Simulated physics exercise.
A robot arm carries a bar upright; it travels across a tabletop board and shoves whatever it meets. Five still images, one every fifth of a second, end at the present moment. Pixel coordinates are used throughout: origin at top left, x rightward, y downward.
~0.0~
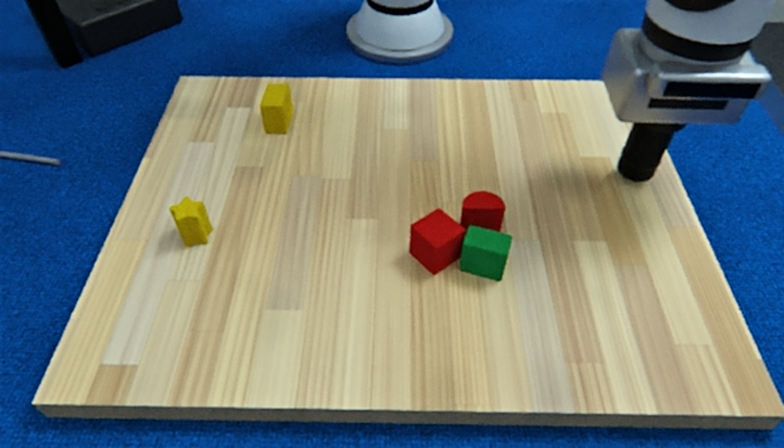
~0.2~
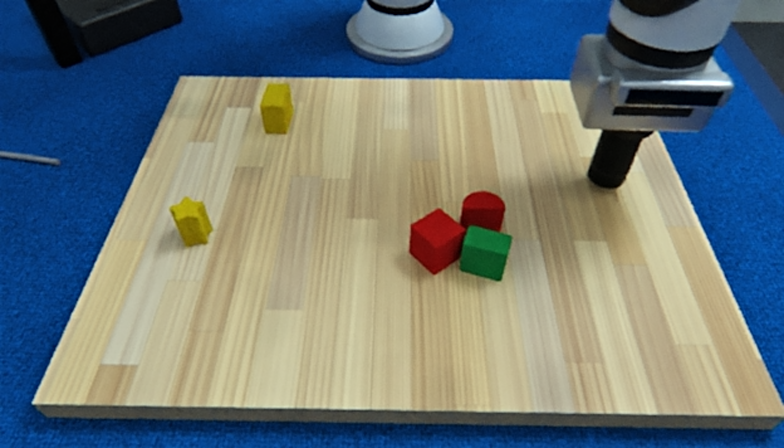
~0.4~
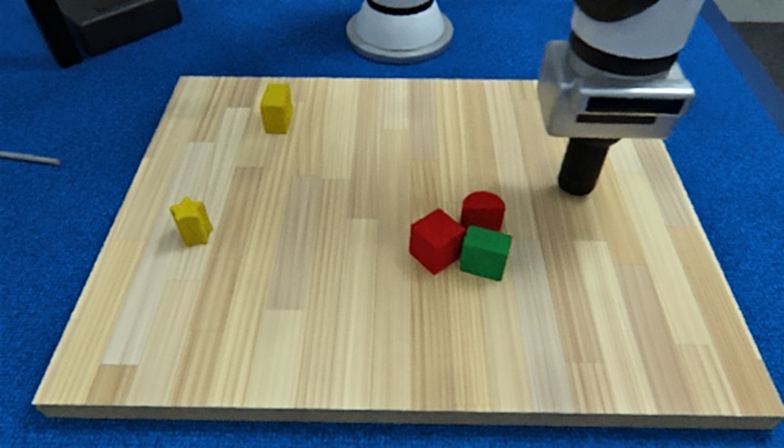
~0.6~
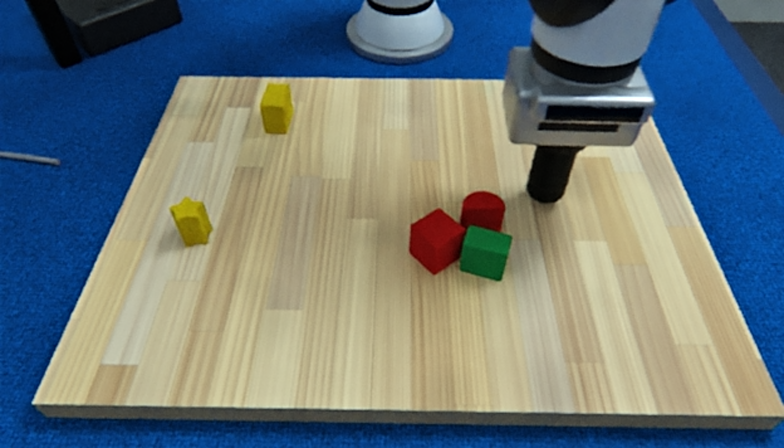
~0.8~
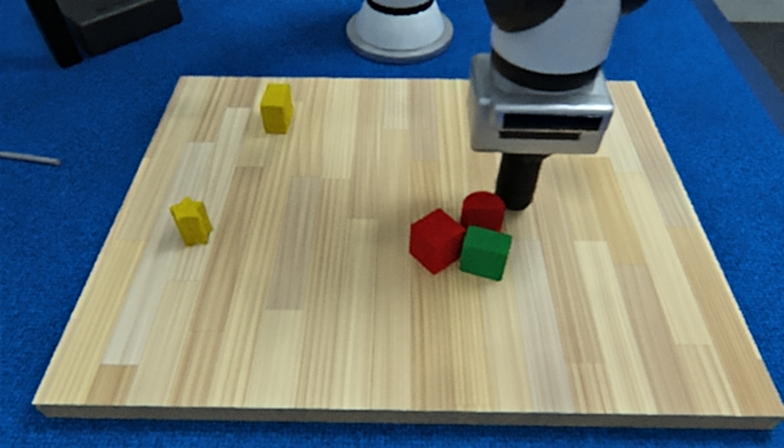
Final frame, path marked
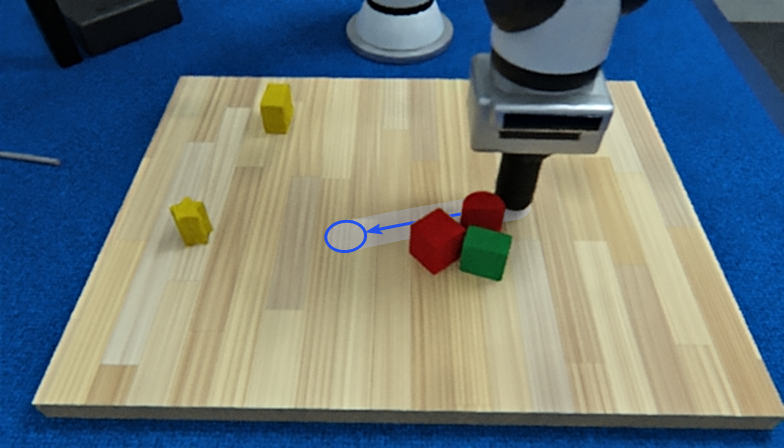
A robot arm with a black tip moved steadily left across a wooden board until it was beside a cluster of two red blocks and a green one, while all the blocks stayed still.
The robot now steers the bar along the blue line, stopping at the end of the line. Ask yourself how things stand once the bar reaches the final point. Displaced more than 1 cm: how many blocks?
This push will displace one block.
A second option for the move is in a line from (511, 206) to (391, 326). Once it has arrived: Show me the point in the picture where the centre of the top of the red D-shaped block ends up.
At pixel (369, 272).
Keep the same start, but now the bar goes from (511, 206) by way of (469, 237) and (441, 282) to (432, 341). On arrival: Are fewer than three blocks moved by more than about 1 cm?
I'd say no.
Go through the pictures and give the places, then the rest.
In the first frame, tip of the bar (635, 170), middles of tops, red square piece (438, 227), red D-shaped block (483, 200).
In the second frame, bar (606, 177), nothing pushed.
In the third frame, bar (576, 184), nothing pushed.
In the fourth frame, bar (545, 191), nothing pushed.
In the fifth frame, bar (513, 198), red square piece (438, 227), red D-shaped block (483, 200).
The line goes from (511, 206) directly to (346, 236).
On the path given first. One third of the way, bar (458, 207); red D-shaped block (473, 211), turned 15° anticlockwise.
Two thirds of the way, bar (402, 217); red D-shaped block (473, 211), turned 15° anticlockwise.
At the end, bar (345, 229); red square piece unmoved; red D-shaped block (473, 211), turned 15° anticlockwise.
